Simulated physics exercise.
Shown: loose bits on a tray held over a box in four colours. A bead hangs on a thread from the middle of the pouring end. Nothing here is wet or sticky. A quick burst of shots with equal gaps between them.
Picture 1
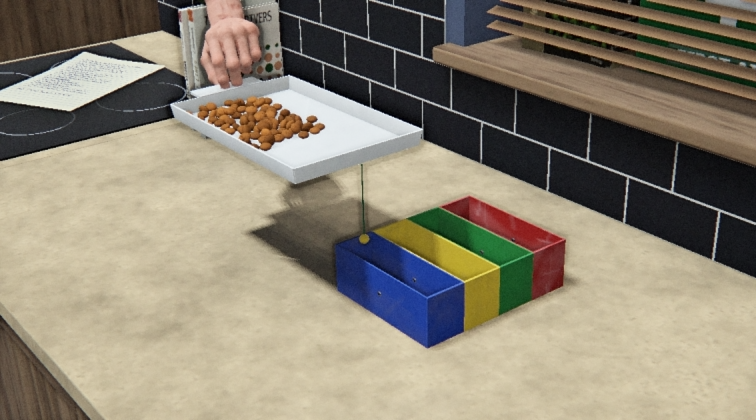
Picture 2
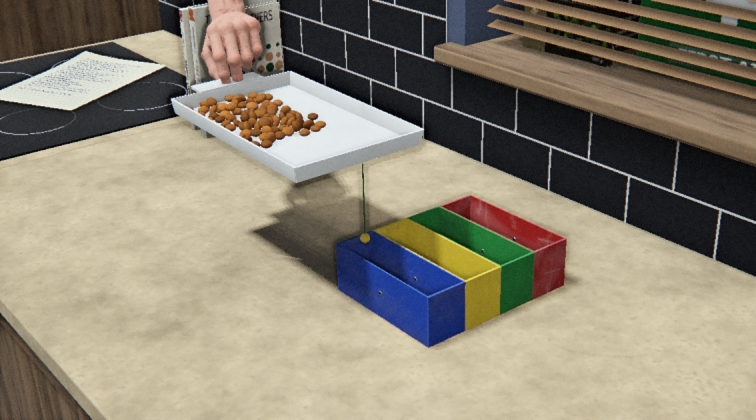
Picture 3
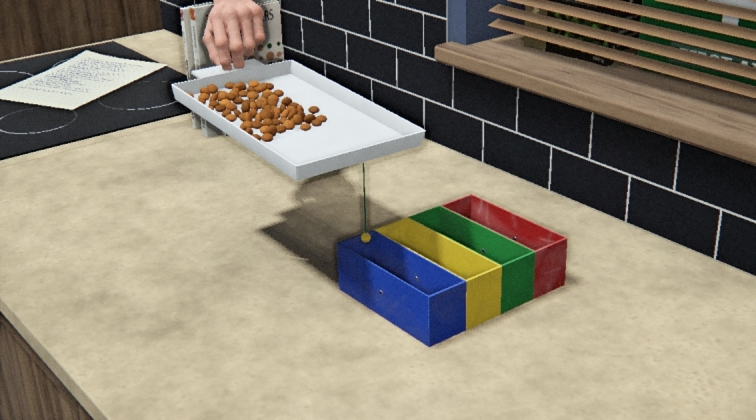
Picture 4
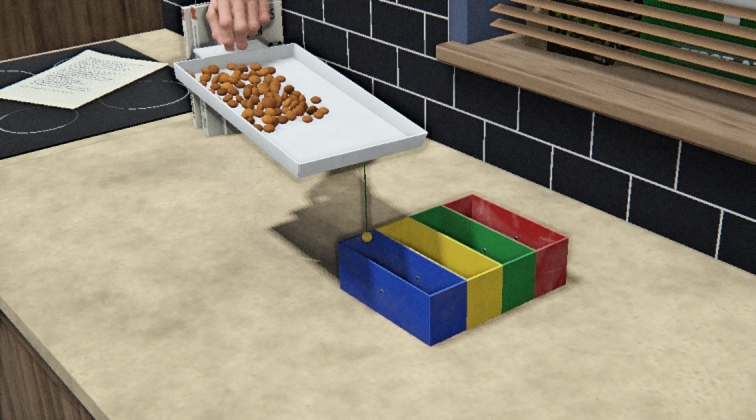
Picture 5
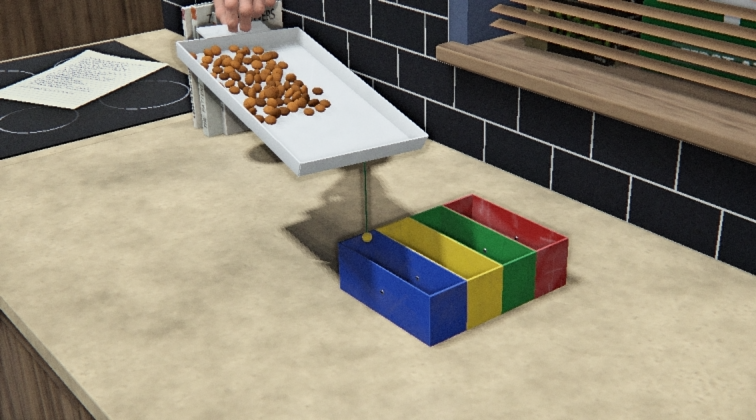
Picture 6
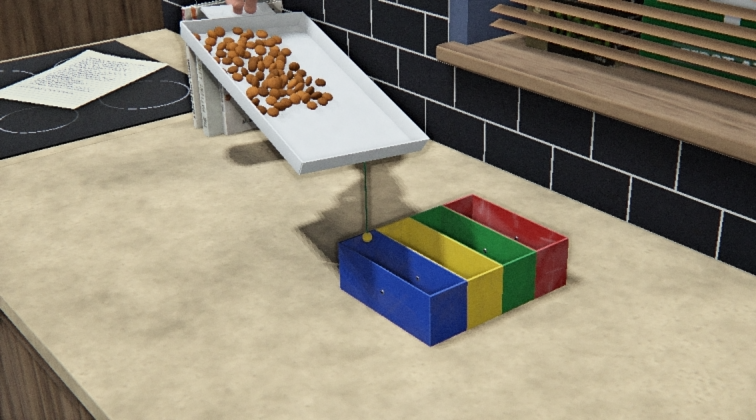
On a kitchen counter, a hand at the far end of a white tray of small brown pieces holds it above a box with blue, yellow, green and red compartments. The tray starts nearly level, then its far end rises steadily into a clear slant, while the bead hanging from the near end barely shifts.
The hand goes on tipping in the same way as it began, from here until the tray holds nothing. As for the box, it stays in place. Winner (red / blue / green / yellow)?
Yellow.
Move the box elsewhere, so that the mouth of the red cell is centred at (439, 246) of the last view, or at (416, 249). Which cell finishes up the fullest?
That red cell, then the red cell.
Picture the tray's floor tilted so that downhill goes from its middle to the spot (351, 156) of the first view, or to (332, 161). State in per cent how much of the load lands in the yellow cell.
Around 30 percent for the first aim and around 0 percent for the second.
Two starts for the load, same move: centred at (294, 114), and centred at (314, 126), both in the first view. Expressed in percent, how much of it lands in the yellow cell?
You'd see roughly 60 per cent first and roughly 60 per cent second.
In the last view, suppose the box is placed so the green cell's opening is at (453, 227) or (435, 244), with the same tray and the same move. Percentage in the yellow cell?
Trial 1 near 50 percent, trial 2 near 20 percent.
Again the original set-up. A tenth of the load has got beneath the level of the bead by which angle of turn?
It sits at roughly 80°.
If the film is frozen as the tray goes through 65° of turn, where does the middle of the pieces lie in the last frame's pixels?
Look around (384, 133) in the last picture.
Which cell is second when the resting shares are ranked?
Blue.
Soon, tray tipped steeply; nearly all on the tray; a stray few falling or outside the box.
A while on, tray tipped past a quarter turn; about a quarter on the tray; about a third in the yellow cell; a small part in the blue cell; a small part in the green cell; a small part falling or outside the box.
Towards the end, tray tipped past a quarter turn; about half in the yellow cell; about a quarter in the blue cell; a small part in the green cell; a small part falling or outside the box.
Finally, tray tipped past a quarter turn; about half in the yellow cell; about a quarter in the blue cell; a small part in the green cell; none in the red cell; a small part outside the box.
